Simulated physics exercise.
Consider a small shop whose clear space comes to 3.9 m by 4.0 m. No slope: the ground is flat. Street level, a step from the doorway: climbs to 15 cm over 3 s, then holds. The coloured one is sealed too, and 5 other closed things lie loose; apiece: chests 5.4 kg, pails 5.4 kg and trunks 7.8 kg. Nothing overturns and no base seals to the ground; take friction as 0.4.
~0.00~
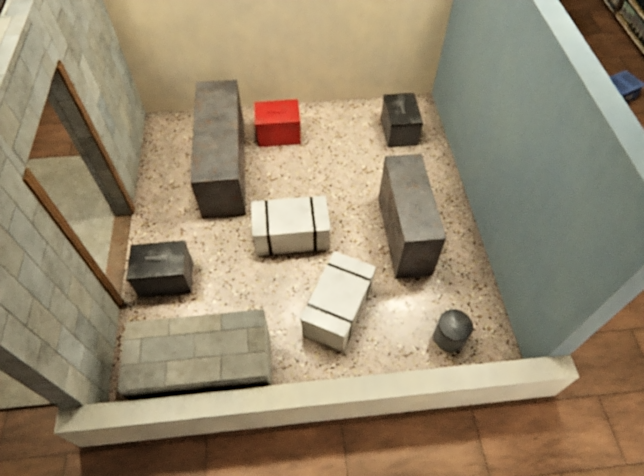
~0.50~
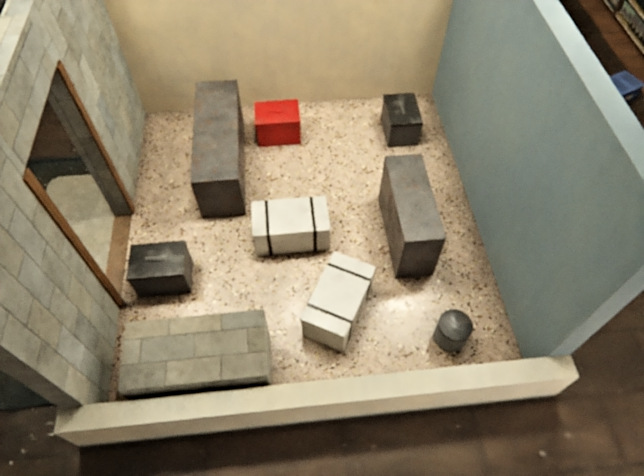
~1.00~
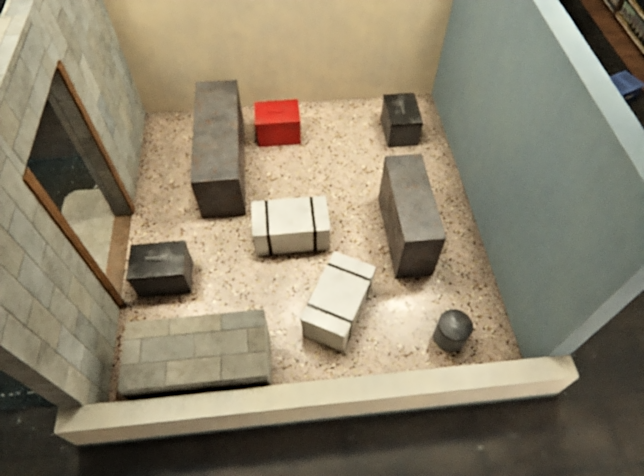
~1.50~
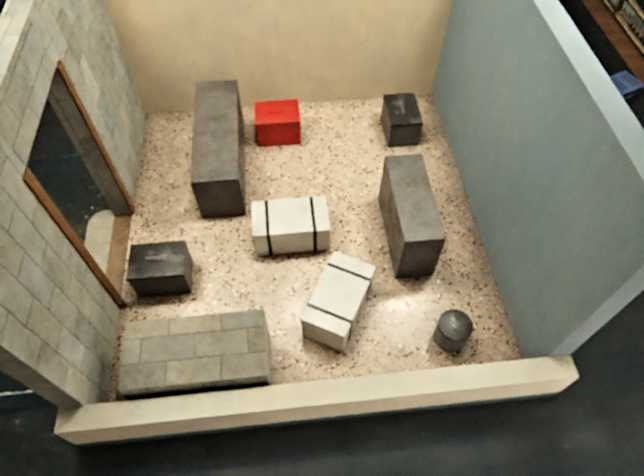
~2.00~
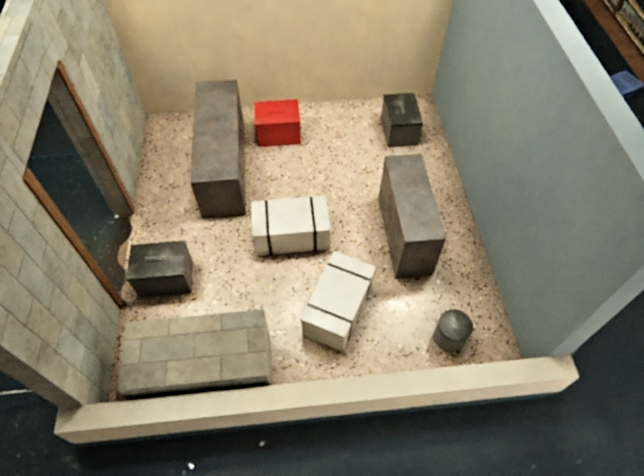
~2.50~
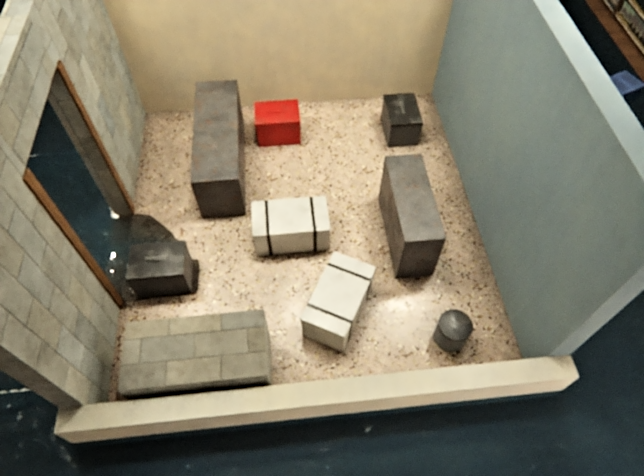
Small shop holding a red chest and other still objects, dark water covering the tiles outside, then creeping through the left doorway.
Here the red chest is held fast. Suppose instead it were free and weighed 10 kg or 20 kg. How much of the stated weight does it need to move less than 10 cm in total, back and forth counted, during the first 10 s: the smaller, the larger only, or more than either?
Passing pick: The lighter.
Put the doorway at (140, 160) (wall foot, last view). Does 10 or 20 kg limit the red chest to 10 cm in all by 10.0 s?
Note: The lighter mass keeps it.
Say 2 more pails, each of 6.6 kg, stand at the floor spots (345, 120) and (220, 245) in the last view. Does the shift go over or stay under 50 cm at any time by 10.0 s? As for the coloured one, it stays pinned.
Note, in sequence: Not exceeded, exceeded.
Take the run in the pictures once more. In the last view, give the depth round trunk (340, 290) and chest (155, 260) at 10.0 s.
I'd estimate 8 cm for the first and 5 cm for the second.
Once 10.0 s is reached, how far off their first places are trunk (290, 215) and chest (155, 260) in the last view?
Respectively 200 and 300 cm.
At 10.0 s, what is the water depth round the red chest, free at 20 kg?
Around 4 cm.
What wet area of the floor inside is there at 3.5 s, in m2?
Wet area: Approx. 2.0 m2.
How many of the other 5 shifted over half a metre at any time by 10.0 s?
That comes to 3.
After 3.5 s the red chest would be 0 cm from its start with 10 kg and 0 cm from its start with 20 kg; 0 cm of water round it then.
After 4.5 s the red chest would be 0 cm from its start with 10 kg and 0 cm from its start with 20 kg; 0 cm of water round it then.
After 7.0 s the red chest would be 0 cm from its start with 10 kg and 0 cm from its start with 20 kg; 0 cm of water round it then.
After 10.0 s the red chest would be 5 cm from its start with 10 kg and 0 cm from its start with 20 kg; 4 cm of water round it then.
